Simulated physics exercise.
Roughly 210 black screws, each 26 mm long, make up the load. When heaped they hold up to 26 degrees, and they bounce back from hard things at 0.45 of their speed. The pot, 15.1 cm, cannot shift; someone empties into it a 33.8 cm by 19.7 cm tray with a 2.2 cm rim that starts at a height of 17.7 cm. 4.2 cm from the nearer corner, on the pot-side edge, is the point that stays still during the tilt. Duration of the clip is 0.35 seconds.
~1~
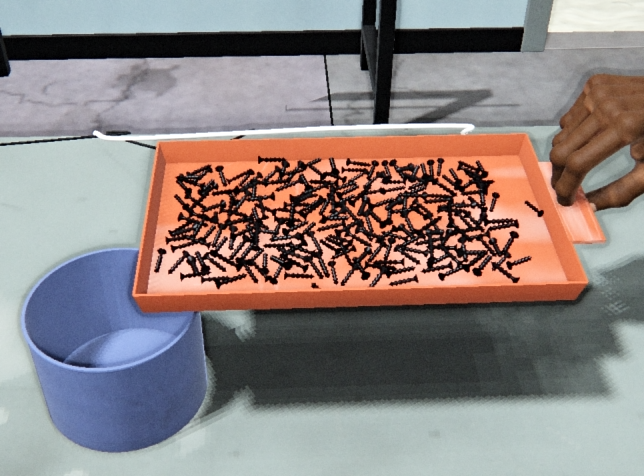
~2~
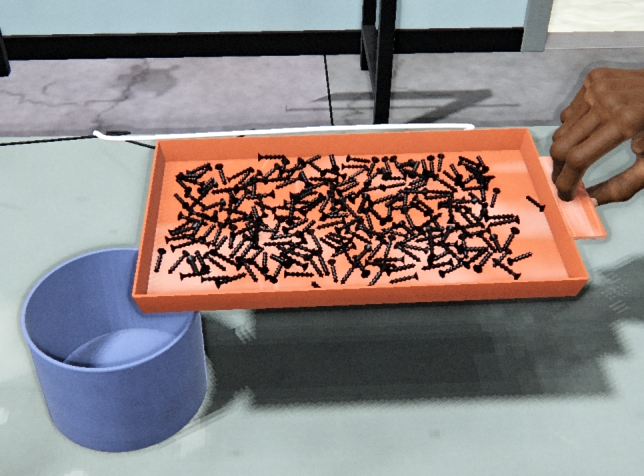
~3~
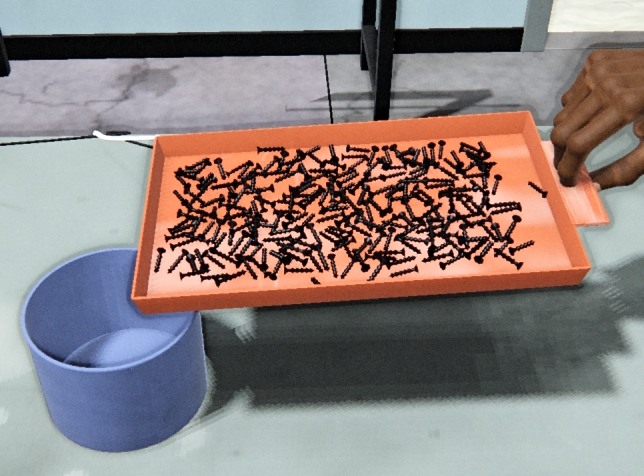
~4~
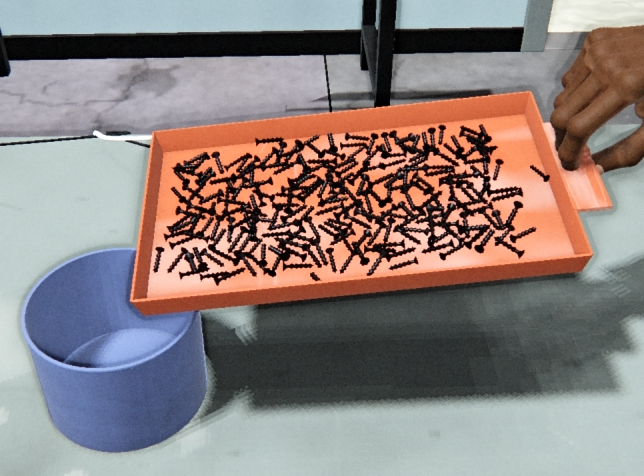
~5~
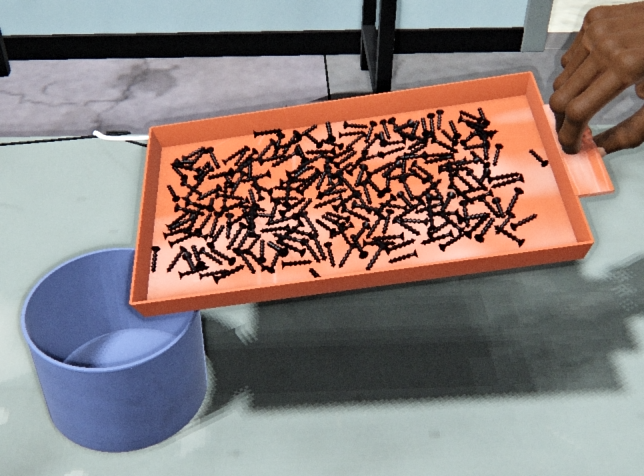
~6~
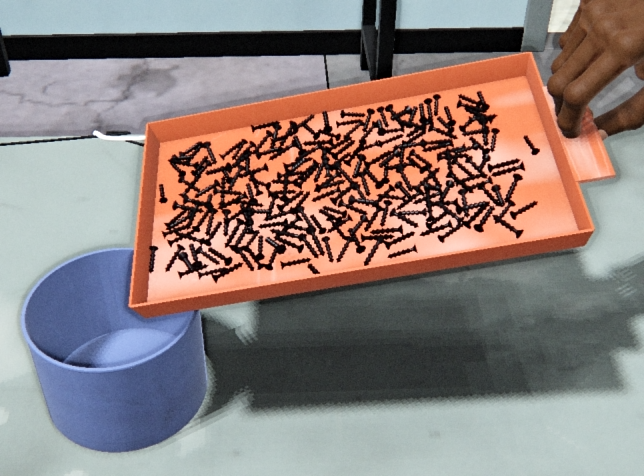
A wide orange tray scattered with many small black screws is held by a hand gripping its tab at the right, its left end over the rim of a blue pot. The unmoving view looks down on a pale green-grey surface, with dark metal legs behind. The hand slowly raises the tray's right side, steepening its leftward slant, while the screws stay spread across it.
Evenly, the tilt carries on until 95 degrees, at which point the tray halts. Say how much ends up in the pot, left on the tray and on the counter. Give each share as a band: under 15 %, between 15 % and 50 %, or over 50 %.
Shares by band: Pot between 15 % and 50 %, tray under 15 %, counter over 50 %.
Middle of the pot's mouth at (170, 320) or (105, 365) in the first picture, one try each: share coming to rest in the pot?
Close to 40 in a hundred, then close to 95 in a hundred.
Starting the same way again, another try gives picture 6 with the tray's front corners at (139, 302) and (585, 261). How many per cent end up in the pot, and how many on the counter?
The pot gets 0 and the counter 100.
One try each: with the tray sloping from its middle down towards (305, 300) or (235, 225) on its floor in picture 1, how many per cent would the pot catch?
0 and 70 %.
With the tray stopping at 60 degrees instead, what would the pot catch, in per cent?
It would be near 0 per cent.
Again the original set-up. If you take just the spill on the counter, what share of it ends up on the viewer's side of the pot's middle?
Near 100 in a hundred.
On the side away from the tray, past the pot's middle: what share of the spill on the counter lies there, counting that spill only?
About 40 percent of the spill.
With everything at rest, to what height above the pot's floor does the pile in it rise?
Measured height: Approx. 1.5 cm.
Then, 0.74 s after the last picture, tilt 52 degrees; the tray holds 100 %, the pot 0 %.
Then, 1.24 s after the last picture, tilt 77 degrees; the tray holds 60 %, the pot 10 %.
Then, 1.80 s after the last picture, tilt 95 degrees; the tray holds 0 %, the pot 25 %.
In the end, pot 25 %, tray 0 %, counter 75 %.
